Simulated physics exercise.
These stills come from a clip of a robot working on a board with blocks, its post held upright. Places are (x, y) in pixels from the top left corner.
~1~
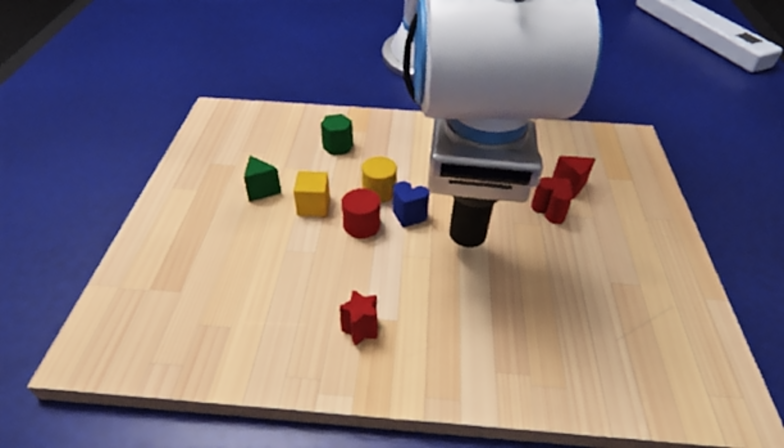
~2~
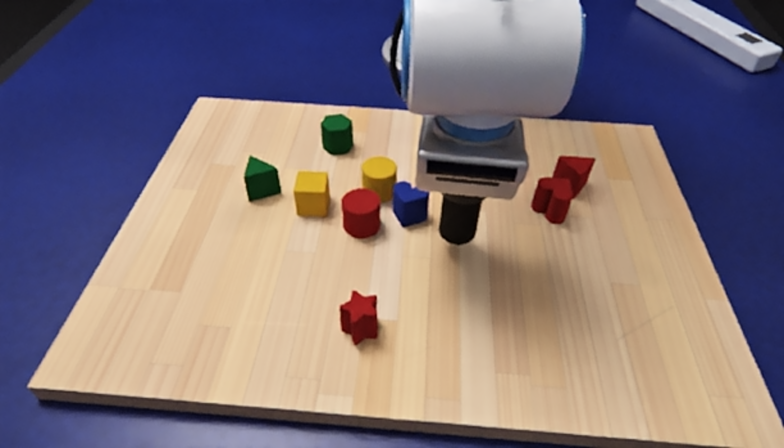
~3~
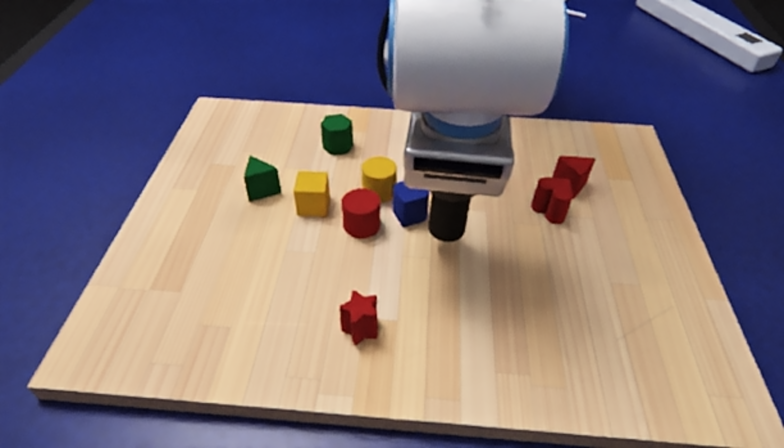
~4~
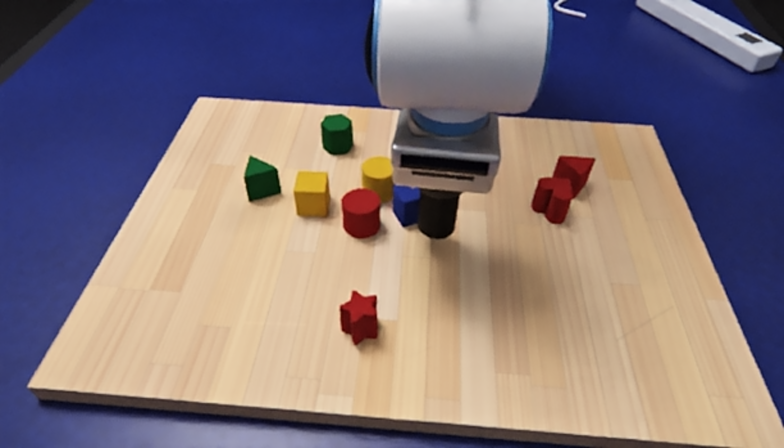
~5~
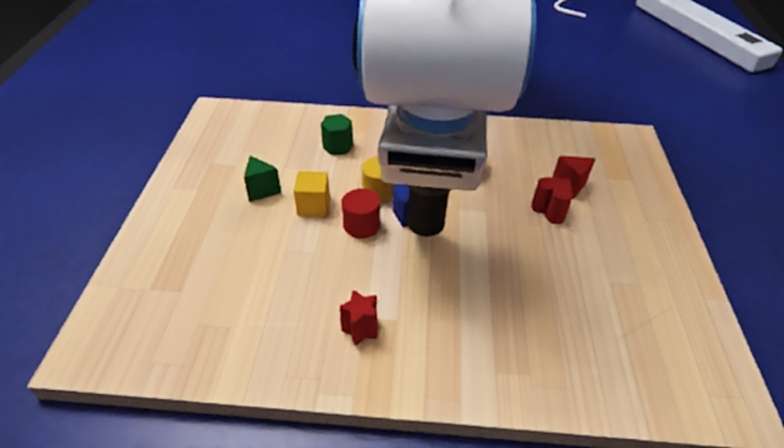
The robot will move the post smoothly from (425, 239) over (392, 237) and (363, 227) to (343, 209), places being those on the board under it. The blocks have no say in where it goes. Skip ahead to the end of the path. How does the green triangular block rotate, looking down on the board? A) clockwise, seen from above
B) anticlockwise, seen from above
B.
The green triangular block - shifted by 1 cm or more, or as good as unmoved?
The result: It moves.
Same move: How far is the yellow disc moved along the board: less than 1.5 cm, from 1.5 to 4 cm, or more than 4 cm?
It shifts by less than 1.5 cm.
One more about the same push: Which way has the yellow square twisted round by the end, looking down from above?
It spins with the clock.
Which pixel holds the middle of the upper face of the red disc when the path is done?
In the picture, it is at (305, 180).
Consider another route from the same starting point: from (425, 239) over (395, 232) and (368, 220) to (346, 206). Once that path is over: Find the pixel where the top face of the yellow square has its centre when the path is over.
Near (280, 176).
The first path, step by step. One third of the way, post (392, 222); red disc (358, 199); blue heart-shaped block (406, 190), turned 20° clockwise.
Two thirds of the way, post (362, 212); yellow square (300, 178), turned 25° clockwise; red disc (328, 191); blue heart-shaped block (406, 190), turned 20° clockwise.
At the end, post (342, 194); green triangular block (248, 163), turned 20° anticlockwise; yellow square (275, 170), turned 40° clockwise; red disc (305, 180); yellow disc not moved; blue heart-shaped block (406, 190), turned 20° clockwise.
